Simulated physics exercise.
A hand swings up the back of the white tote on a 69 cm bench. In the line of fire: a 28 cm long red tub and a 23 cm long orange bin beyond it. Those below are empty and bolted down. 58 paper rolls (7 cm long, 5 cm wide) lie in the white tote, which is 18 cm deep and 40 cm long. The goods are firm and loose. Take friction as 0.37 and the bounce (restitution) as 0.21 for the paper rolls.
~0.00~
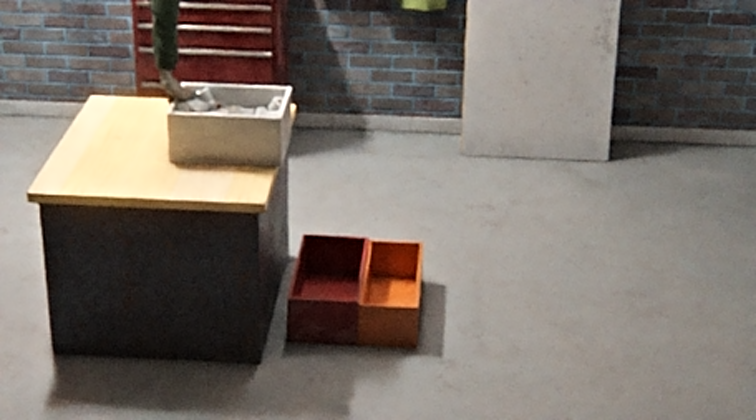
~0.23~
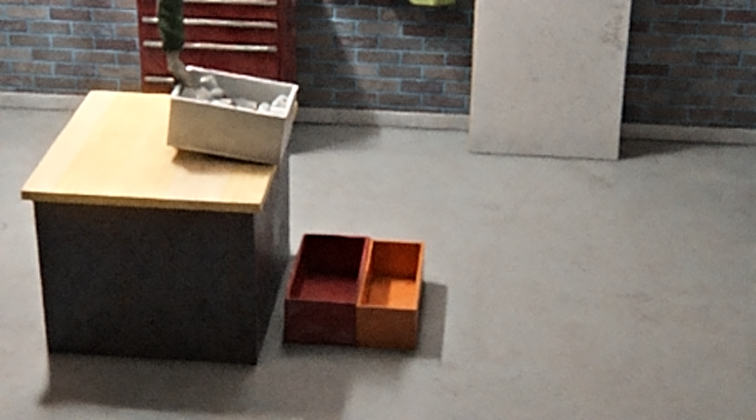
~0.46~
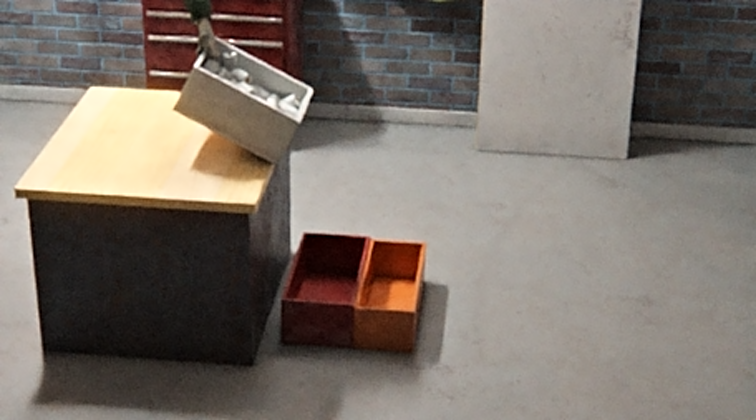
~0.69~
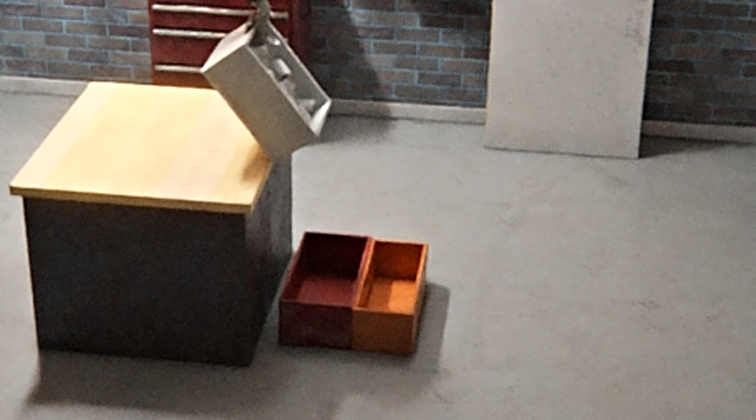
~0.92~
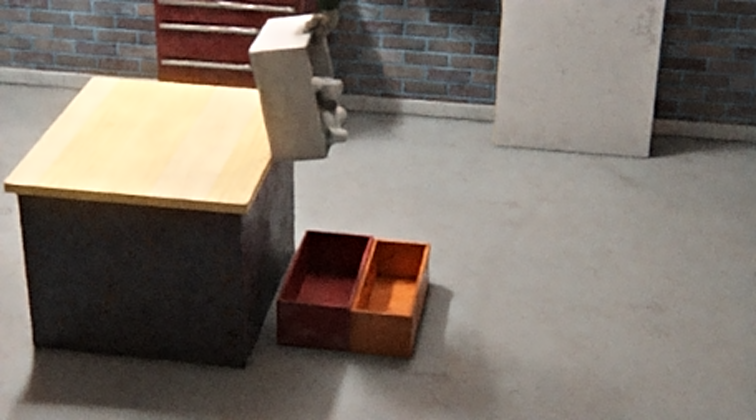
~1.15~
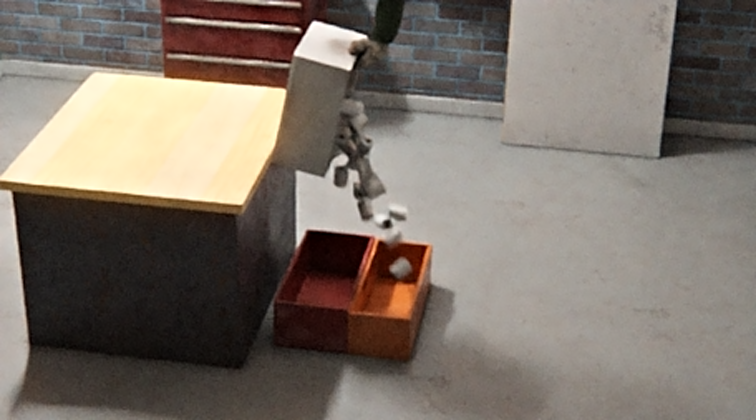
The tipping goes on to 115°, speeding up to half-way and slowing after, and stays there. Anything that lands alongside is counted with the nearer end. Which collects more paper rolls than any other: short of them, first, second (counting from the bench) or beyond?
It is the orange bin, the farther one.
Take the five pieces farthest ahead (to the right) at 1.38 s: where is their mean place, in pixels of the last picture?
Around (419, 287).
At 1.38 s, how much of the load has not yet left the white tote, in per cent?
About 40 per cent.
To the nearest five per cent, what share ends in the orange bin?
Near 85 in a hundred.
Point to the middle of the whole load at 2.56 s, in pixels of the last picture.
Near (394, 306).
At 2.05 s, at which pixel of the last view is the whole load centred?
Near (393, 304).
After 1.38 s, tilt 114°; 23 still in the white tote, 13 in the orange bin and 22 in the air.
After 1.66 s, tilt 115°; 7 still in the white tote, 29 in the orange bin, 5 on the ground beyond the orange bin and 17 in the air.
After 2.05 s, tilt 115°; 47 in the orange bin, 6 on the ground beyond the orange bin and 5 in the air.
Final count (at 2.56 s), 50 in the orange bin and 8 on the ground beyond the orange bin.
